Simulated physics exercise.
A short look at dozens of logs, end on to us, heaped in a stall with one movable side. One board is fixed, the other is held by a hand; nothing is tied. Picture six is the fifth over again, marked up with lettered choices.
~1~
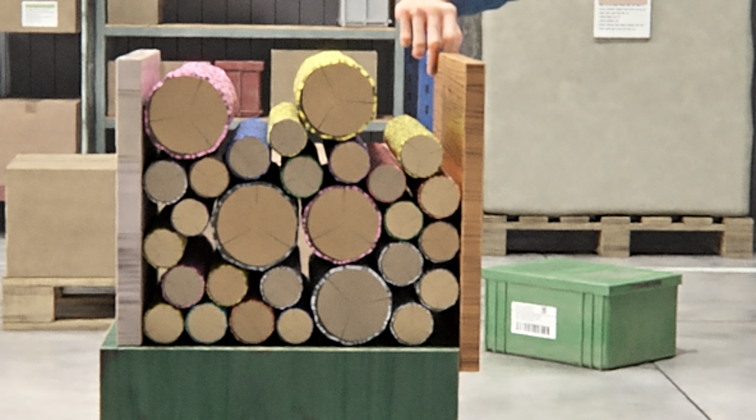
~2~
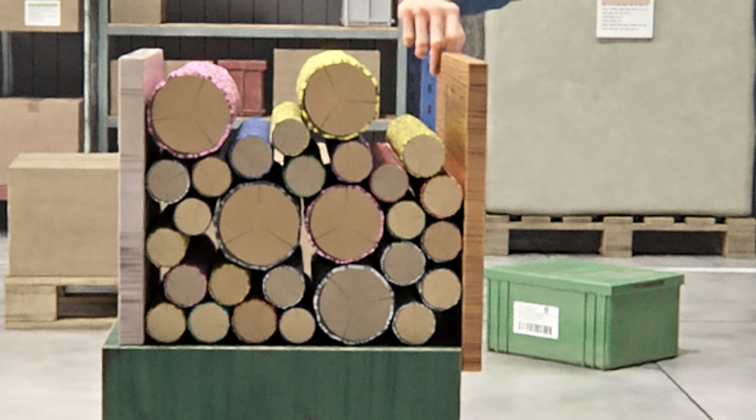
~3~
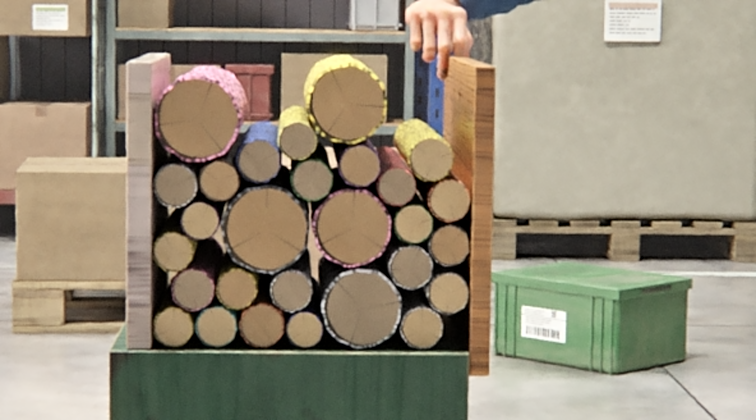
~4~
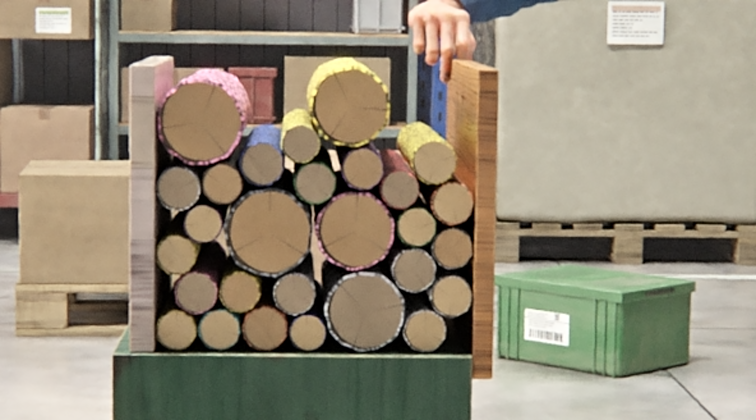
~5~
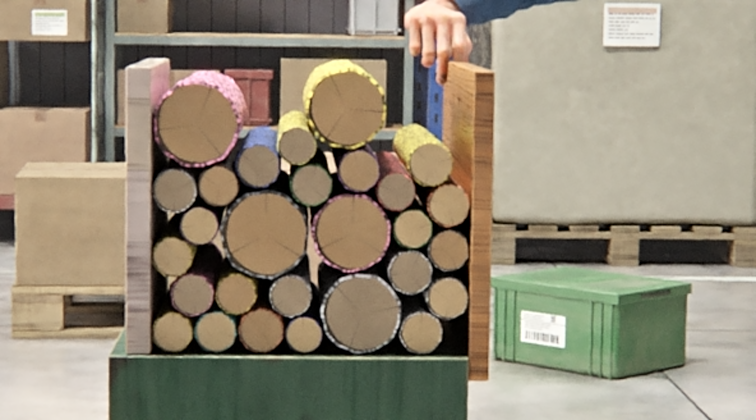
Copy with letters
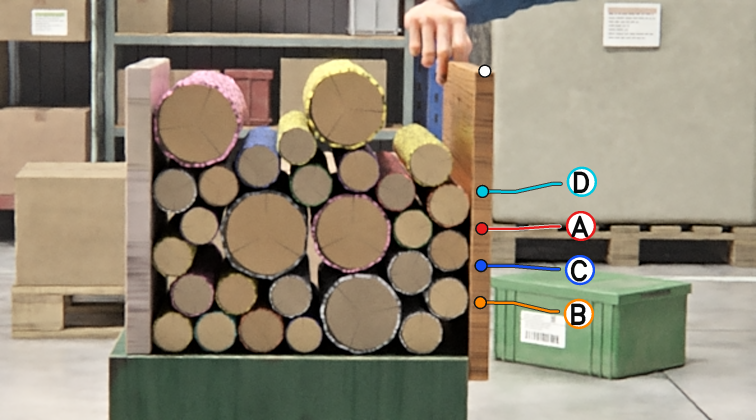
The clip shows logs of various sizes stacked between two upright boards on a green base in a warehouse, with a hand resting on top of the right board; nothing moves apart from a slight shift of the view.
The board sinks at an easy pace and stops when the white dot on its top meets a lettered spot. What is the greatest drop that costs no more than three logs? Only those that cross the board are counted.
It can be let down to C.
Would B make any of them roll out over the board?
Yes.
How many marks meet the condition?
Three of the four.
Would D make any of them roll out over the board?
No.
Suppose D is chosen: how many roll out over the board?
With D, none.
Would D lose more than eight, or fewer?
It loses fewer than eight.
On the marked copy, A at (482, 229); B at (480, 303); C at (481, 266); D at (483, 192); the white dot at (485, 71).
Taking C. A third of the way, top of the board (472, 155).
Two thirds of the way, top of the board (470, 250).
When it is over, top of the board (470, 265), three out over the board.
As for the rest, A none out over the board; B more than three out over the board; D none out over the board.
